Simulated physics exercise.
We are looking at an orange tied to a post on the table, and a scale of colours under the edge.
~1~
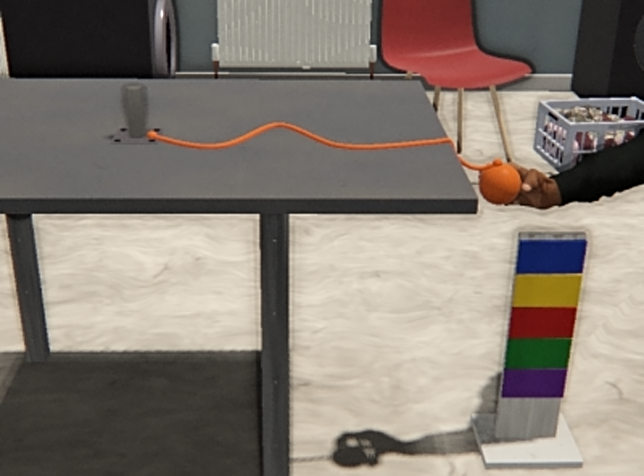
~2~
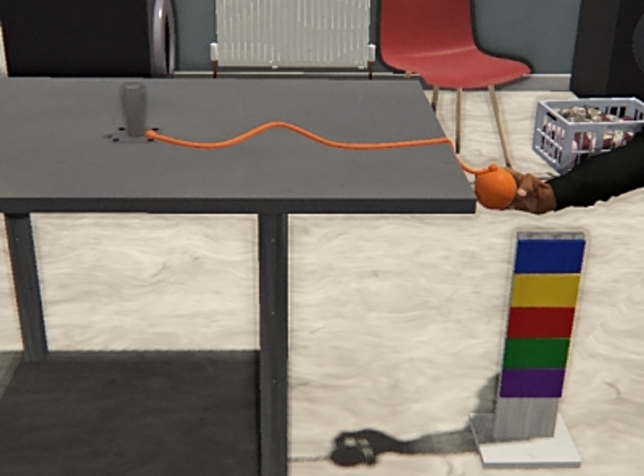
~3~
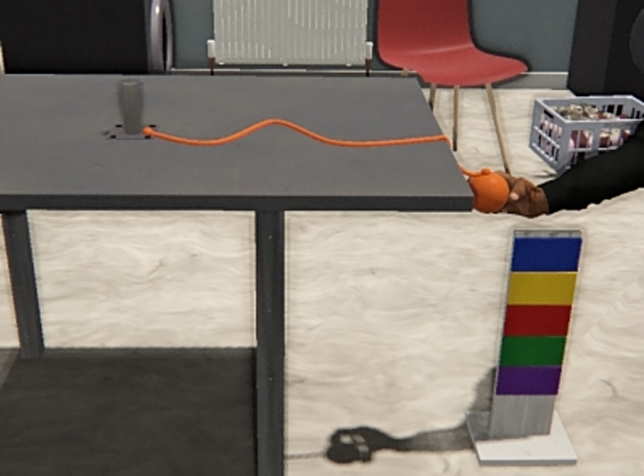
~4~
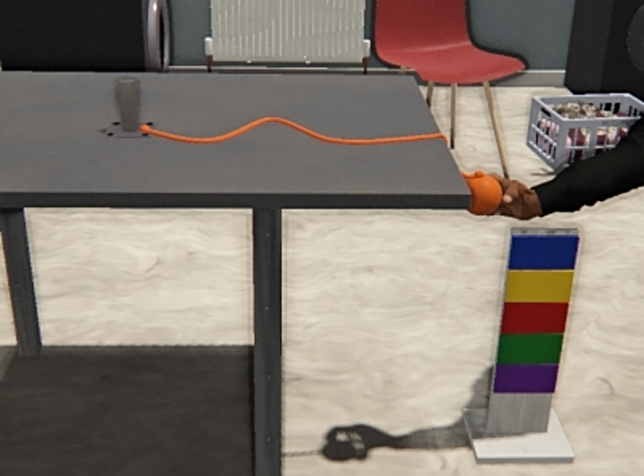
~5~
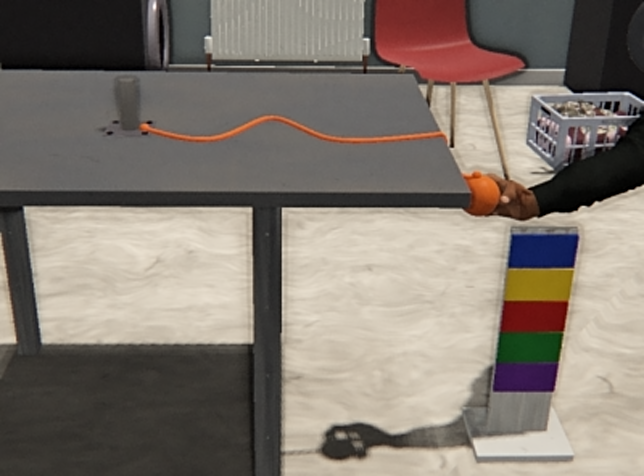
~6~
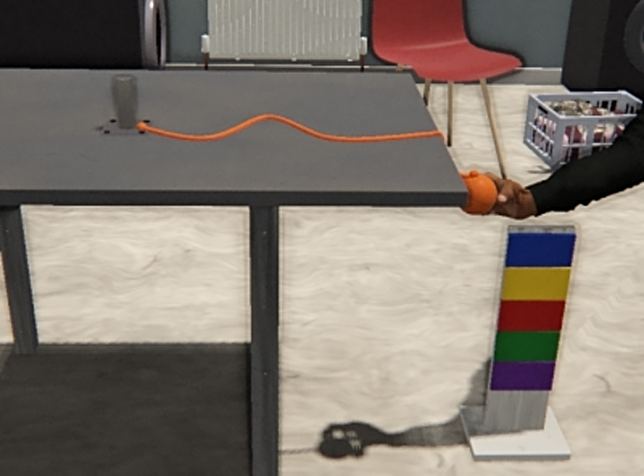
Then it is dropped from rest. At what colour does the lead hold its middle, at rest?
Its centre hangs level with the yellow band.
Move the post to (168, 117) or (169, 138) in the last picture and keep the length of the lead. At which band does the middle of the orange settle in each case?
It would be red; red.
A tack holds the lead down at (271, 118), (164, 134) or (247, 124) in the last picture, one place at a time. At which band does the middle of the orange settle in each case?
In that order: Blue; yellow; blue.
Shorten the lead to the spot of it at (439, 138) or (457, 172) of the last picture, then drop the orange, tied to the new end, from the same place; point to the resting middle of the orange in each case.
In that order: (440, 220) and (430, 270).
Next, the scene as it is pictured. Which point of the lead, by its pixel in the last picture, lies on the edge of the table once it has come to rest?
The one at (371, 140).
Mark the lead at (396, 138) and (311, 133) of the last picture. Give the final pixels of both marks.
About (438, 160), and the other about (377, 129).
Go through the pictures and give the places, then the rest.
In the first frame, orange (499, 184); blue (552, 258); yellow (548, 291); red (543, 324); green (539, 354); purple (535, 384).
In the second frame, orange (495, 189); lead through (181, 144) (246, 137) (297, 130) (353, 147) (434, 142).
In the third frame, orange (488, 193).
In the fourth frame, orange (481, 195); lead through (175, 138) (240, 131) (292, 125) (348, 143) (428, 137).
In the fifth frame, orange (479, 196).
In the sixth frame, orange (476, 195); lead through (172, 136) (237, 129) (289, 123) (345, 140) (425, 135).
A little later, orange near (407, 278); level with yellow.
Next, orange near (443, 280); level with yellow.
When it is over, orange near (433, 280); level with yellow. Its middle rests at the yellow band.
